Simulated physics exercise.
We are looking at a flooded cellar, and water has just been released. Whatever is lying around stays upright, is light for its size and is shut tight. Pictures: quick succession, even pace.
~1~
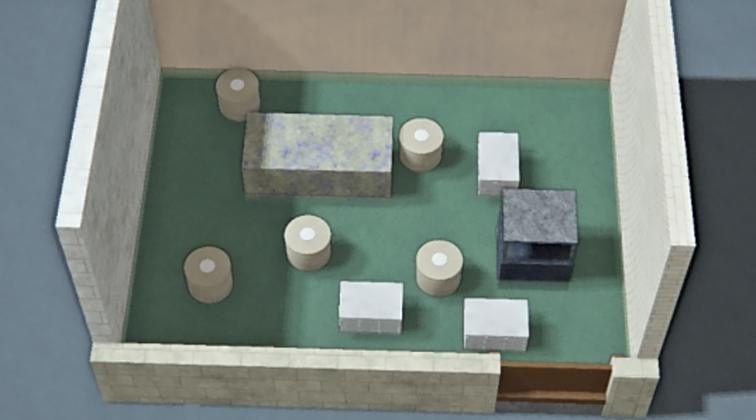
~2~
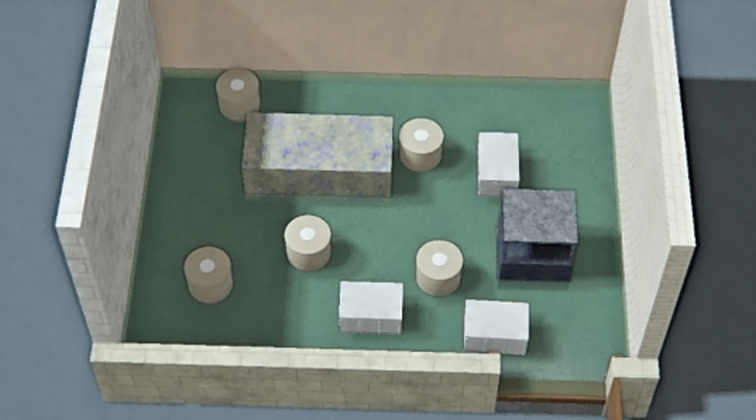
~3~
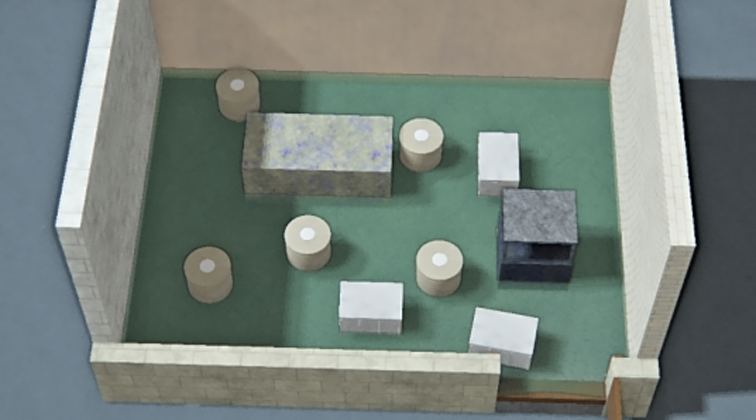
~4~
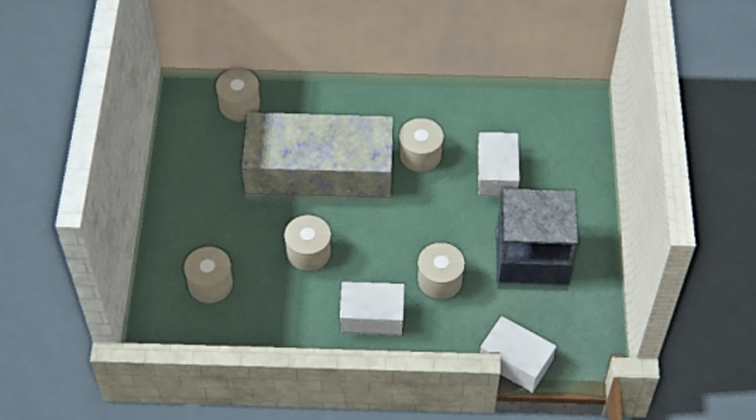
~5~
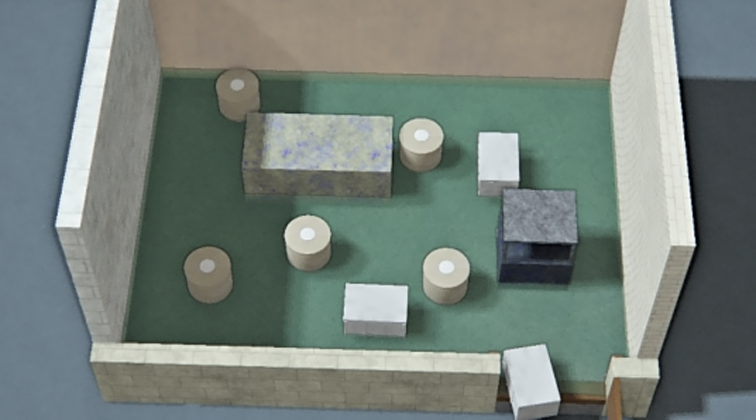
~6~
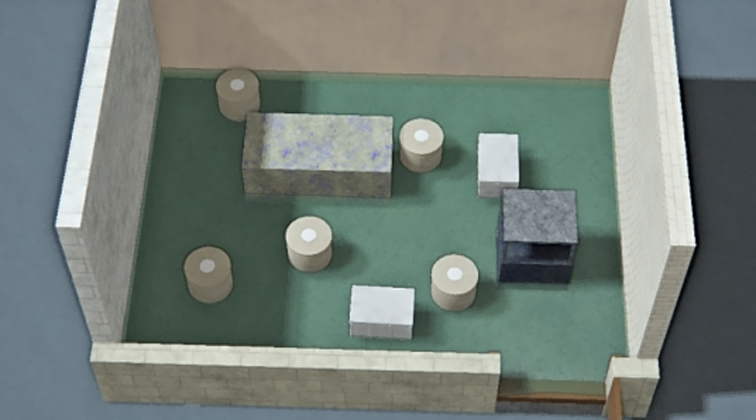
To begin with, white blocks, beige cylinders and larger boxes sit still in a walled green-floored room as a brown door in the front wall opens. The white block nearest the doorway then turns, slides out through the gap and leaves view, while another white block and a cylinder drift slightly toward the opening.
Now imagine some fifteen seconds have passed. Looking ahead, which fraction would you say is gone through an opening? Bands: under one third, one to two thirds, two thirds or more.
Fraction: One third to two thirds.
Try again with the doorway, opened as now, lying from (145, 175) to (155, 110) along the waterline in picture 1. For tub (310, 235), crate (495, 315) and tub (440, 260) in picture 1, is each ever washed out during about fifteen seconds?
Item one gets away, item two doesn't escape, item three doesn't escape.
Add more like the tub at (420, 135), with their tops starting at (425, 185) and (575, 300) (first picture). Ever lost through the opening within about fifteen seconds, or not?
Well, the first one leaves, but the second one leaves.
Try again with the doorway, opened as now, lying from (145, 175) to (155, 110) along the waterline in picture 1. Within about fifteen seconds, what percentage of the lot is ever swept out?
Share: Near 40 %.
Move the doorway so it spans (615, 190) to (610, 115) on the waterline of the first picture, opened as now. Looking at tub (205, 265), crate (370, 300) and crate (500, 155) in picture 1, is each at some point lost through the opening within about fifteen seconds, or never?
Taking them in turn, the first is held back, the second is held back and the third is flushed away.
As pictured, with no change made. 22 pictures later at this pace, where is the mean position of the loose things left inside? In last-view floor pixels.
Mean position: Approx. (388, 231) px.
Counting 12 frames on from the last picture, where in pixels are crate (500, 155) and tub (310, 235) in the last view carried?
They end up at about pixels (535, 191) and (372, 254).
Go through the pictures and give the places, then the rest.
The first frame shows a tub at (440, 260), afloat; a crate at (371, 300) floats; 0 of 8 have shifted.
The second frame shows a tub at (440, 260), afloat; a crate at (371, 300) floats; 0 of 8 have shifted.
The third frame shows a tub at (440, 260) floats; a crate at (371, 300), afloat; 1 of 8 have shifted.
The fourth frame shows a tub at (441, 263) floats; a crate at (372, 301) floats; 1 of 8 have shifted.
The fifth frame shows a tub at (447, 268), afloat, close to its start; a crate at (376, 303) floats, close to its start; 2 of 8 have shifted.
The sixth frame shows a tub at (455, 275), afloat, close to its start; a crate at (382, 305) floats, close to its start; 3 of 8 have shifted.
A moment on, 1 of 8 are out; 7 afloat.
Next, 3 of 8 are out; 5 afloat.
Later, 3 of 8 are out; 5 afloat.
In the end, 3 of 8 are out; 5 afloat.
